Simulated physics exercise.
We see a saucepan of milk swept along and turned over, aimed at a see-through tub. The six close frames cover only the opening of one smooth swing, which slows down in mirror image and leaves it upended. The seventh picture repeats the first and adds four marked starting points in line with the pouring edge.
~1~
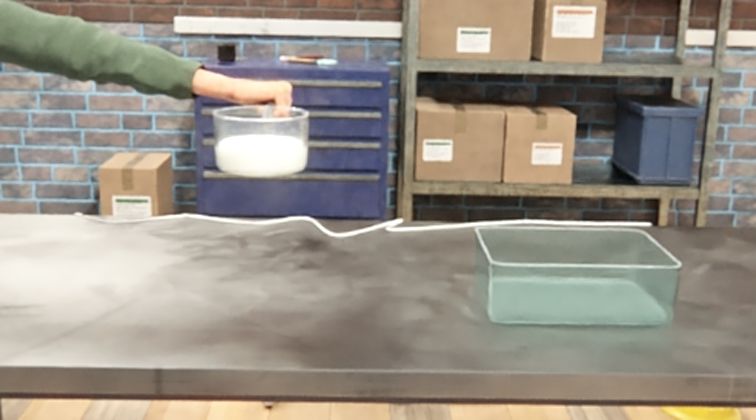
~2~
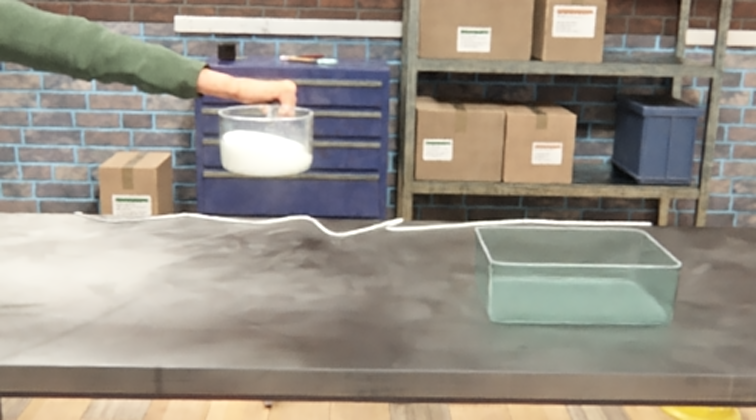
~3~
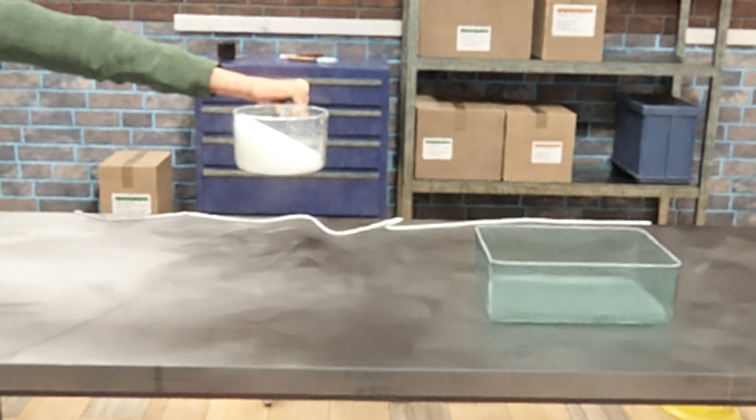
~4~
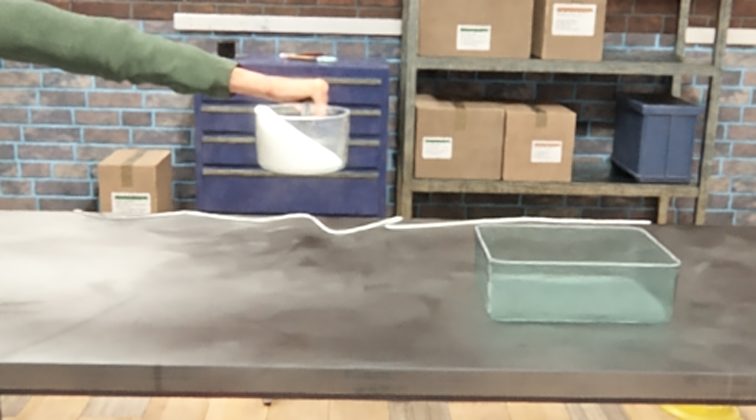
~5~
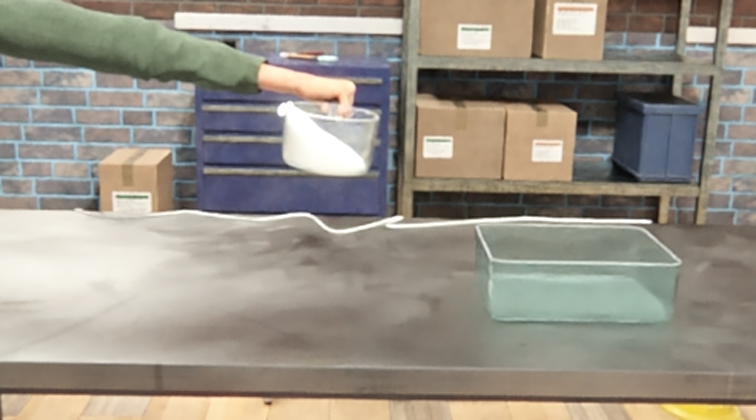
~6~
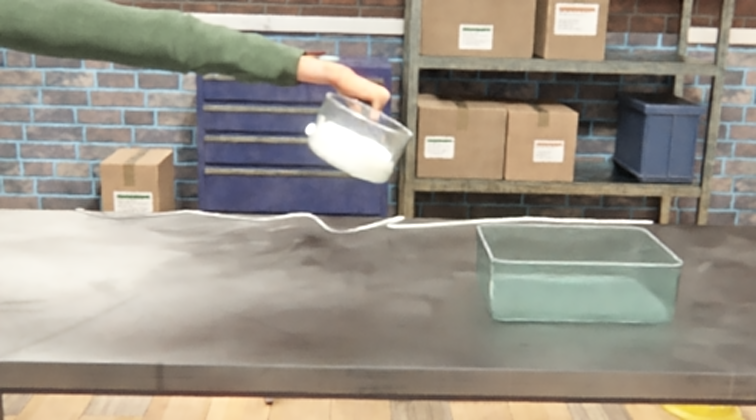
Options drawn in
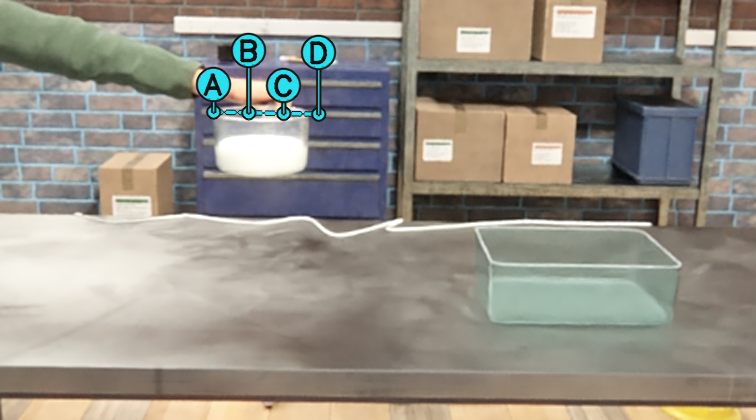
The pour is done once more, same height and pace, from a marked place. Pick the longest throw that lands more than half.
C is the one.
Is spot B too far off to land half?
Yes.
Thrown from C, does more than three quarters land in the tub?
No, it does not.
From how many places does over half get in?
Two of the four.
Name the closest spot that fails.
The answer is B.
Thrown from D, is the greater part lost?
No, that is safe.
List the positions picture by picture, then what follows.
The first picture shows upright, lip at (306, 114); tub from (488, 321) to (671, 324); nothing has left yet.
The second picture shows upright, lip at (311, 113); nothing has left yet.
The third picture shows upright, lip at (326, 112); nothing has left yet.
The fourth picture shows upright, lip at (347, 112); nothing has left yet.
The fifth picture shows tipped about 6°, lip at (377, 116); nothing has left yet.
The sixth picture shows tipped about 24°, lip at (410, 133); nothing has left yet.
On the marked copy, A at (213, 112); B at (248, 112); C at (283, 113); D at (318, 114).
With A, about 12 % lands in the tub, 85 % falls short and 3 % goes beside or beyond.
With B, about 35 % lands in the tub, 59 % falls short and 5 % goes beside or beyond.
With C, about 61 % lands in the tub, 30 % falls short and 9 % goes beside or beyond.
With D, about 77 % lands in the tub, 15 % falls short and 8 % goes beside or beyond.
